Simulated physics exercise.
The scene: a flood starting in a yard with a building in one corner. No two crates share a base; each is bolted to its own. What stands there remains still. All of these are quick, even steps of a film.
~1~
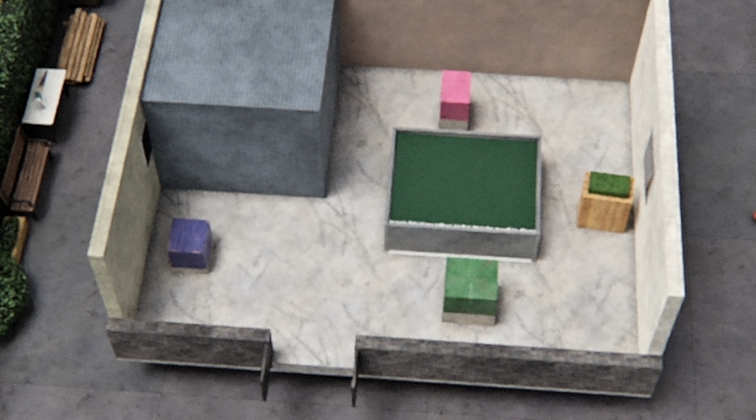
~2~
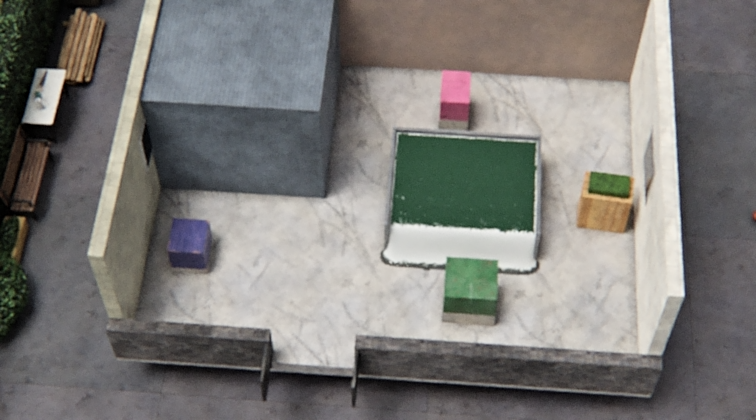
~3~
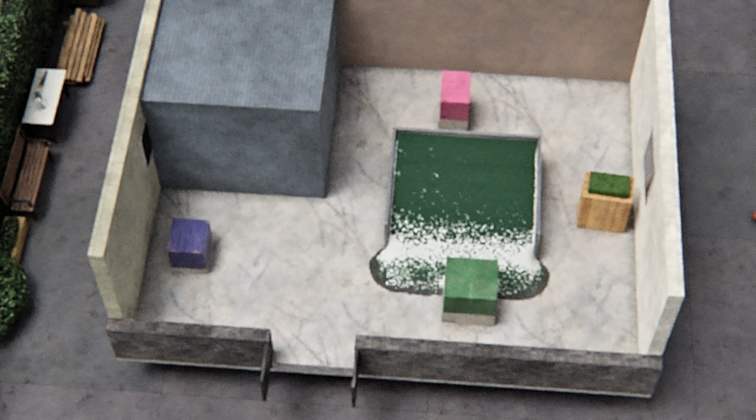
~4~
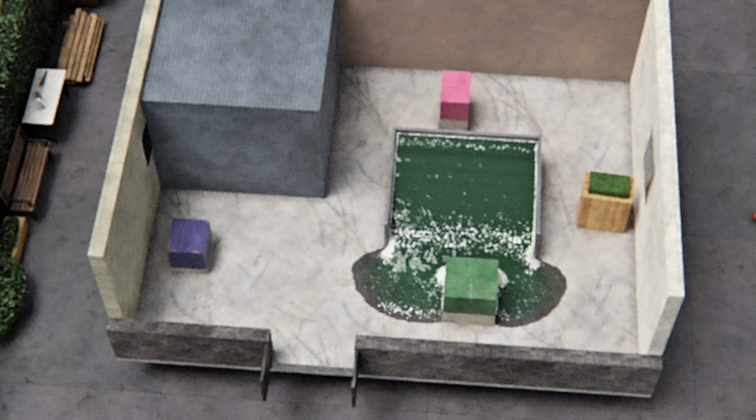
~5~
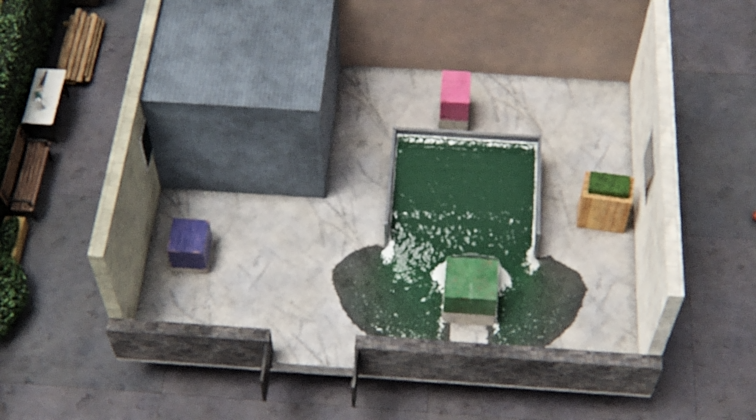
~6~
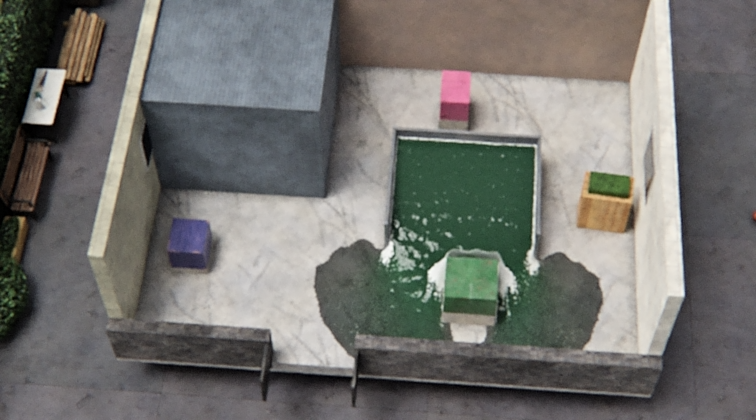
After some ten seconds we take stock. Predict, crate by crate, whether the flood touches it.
At the end, the green crate will be hit by the water; the pink crate will be spared; the blue crate will be hit by the water.
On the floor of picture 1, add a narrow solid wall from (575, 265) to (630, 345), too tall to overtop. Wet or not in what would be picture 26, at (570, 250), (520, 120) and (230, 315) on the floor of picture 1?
Taking the three spots in order: Soaked, spared, soaked.
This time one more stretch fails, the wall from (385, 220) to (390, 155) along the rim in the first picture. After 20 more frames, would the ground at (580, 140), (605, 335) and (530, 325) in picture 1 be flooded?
Unwetted / unwetted / unwetted.
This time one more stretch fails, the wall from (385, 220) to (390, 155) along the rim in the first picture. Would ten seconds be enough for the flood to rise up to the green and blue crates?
Note: Green crate is left dry; blue crate is overtopped.
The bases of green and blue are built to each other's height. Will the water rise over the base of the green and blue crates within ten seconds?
Taking them in turn, the green crate is drenched, then the blue crate stays clear.
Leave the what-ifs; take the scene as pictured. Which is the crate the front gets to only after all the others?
The answer here is the pink one.
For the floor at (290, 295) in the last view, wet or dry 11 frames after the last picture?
That spot: Submerged.
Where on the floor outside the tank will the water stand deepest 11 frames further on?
I'd say near (600, 372).
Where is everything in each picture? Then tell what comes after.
In the first frame, still water in the water tank at (464, 182).
In the second frame, water pours out at (461, 244) and has run to (533, 269).
In the third frame, water pours out at (460, 246) and has run to (540, 287).
In the fourth frame, the front is at (550, 306), out from the gap at (460, 247).
In the fifth frame, the front is at (350, 311), out from the gap at (460, 247).
In the sixth frame, the front is at a hidden place, out from the gap at (460, 247).
A moment on, water covers 30 % of the floor; the green crate water round its plinth, the pink crate not reached, the blue crate not reached.
Next, water covers 40 % of the floor; the green crate water round its plinth, the pink crate not reached, the blue crate not reached.
Then, water covers 55 % of the floor; the green crate water round its plinth, the pink crate not reached, the blue crate water round its plinth.
Later, water covers 80 % of the floor; the green crate water round its plinth, the pink crate not reached, the blue crate water round its plinth.
In the end, water covers 95 % of the floor; the green crate was topped, the pink crate stayed above the water, the blue crate was topped.
